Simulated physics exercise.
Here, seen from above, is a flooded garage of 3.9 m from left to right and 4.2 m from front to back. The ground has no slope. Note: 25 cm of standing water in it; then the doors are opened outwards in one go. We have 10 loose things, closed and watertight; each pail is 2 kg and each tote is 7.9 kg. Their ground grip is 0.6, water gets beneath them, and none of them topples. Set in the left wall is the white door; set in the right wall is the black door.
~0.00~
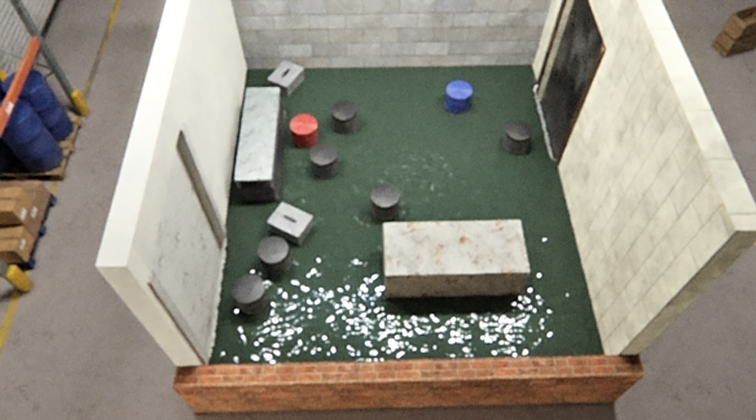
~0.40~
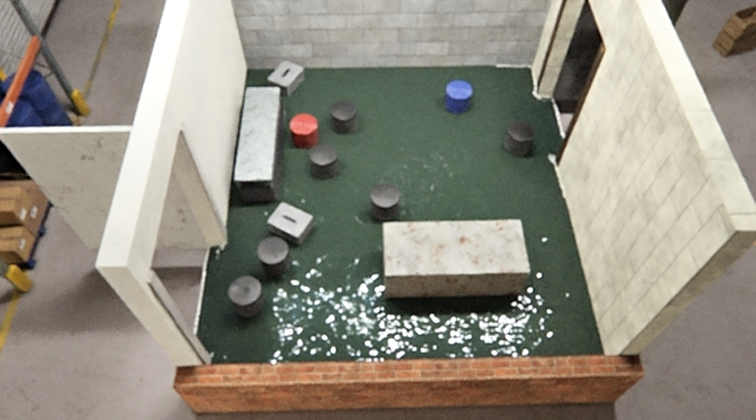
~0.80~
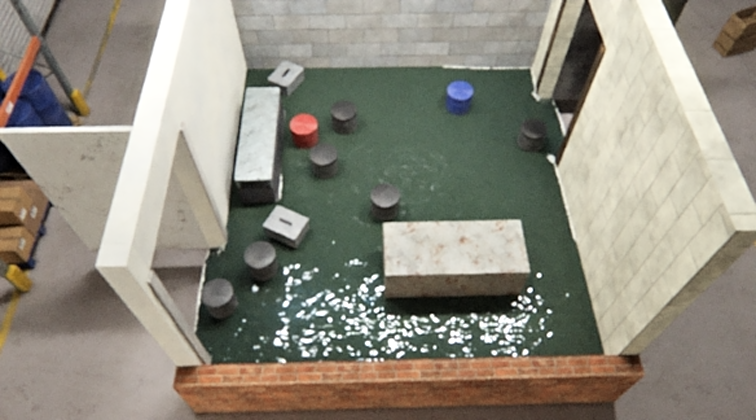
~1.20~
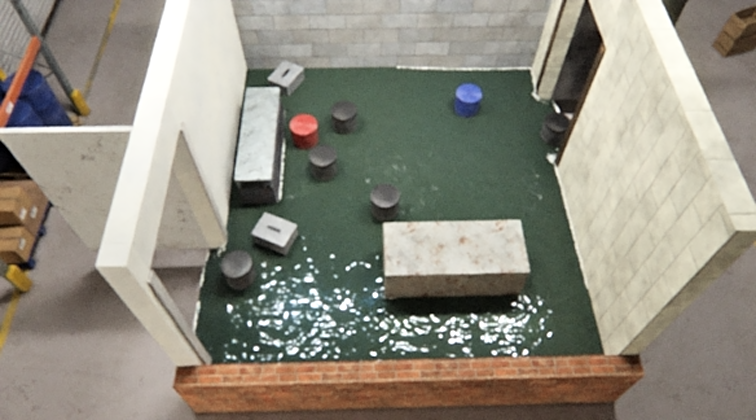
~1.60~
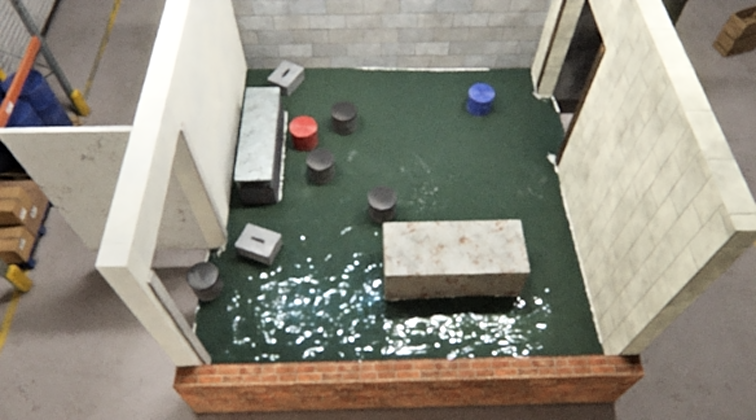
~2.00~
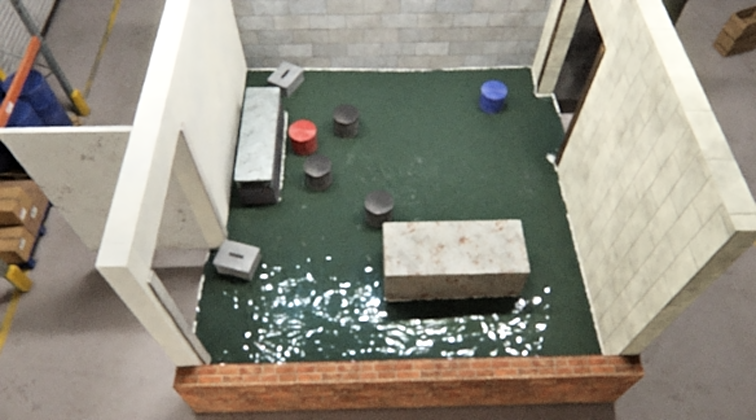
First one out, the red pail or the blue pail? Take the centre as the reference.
The blue one is out first.
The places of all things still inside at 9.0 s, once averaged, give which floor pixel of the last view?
(313, 183).
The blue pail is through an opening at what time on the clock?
That happens at about 3.5 s.
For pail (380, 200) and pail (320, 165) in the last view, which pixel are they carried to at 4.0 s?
Estimated pixels: (352, 227) and (302, 206).
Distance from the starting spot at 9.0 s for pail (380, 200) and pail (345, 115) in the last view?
In that order: Gone out, 60 cm.
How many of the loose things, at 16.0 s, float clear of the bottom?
Count: 1.
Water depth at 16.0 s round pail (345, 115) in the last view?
Depth: Near 6 cm.
After 4.0 s the red pail is near (303, 161), 0.5 m from its start, afloat; the blue pail has gone out (at 3.5 s); 5 of 10 are out; 5 afloat.
After 9.0 s the red pail is near (232, 259), 1.9 m from its start, afloat; the blue pail has gone out (at 3.5 s); 7 of 10 are out; 3 afloat.
After 16.0 s the red pail has gone out (at 9.5 s); the blue pail has gone out (at 3.5 s); 8 of 10 are out; 1 afloat.
After 20.0 s the red pail has gone out (at 9.5 s); the blue pail has gone out (at 3.5 s); 8 of 10 are out; 1 afloat.
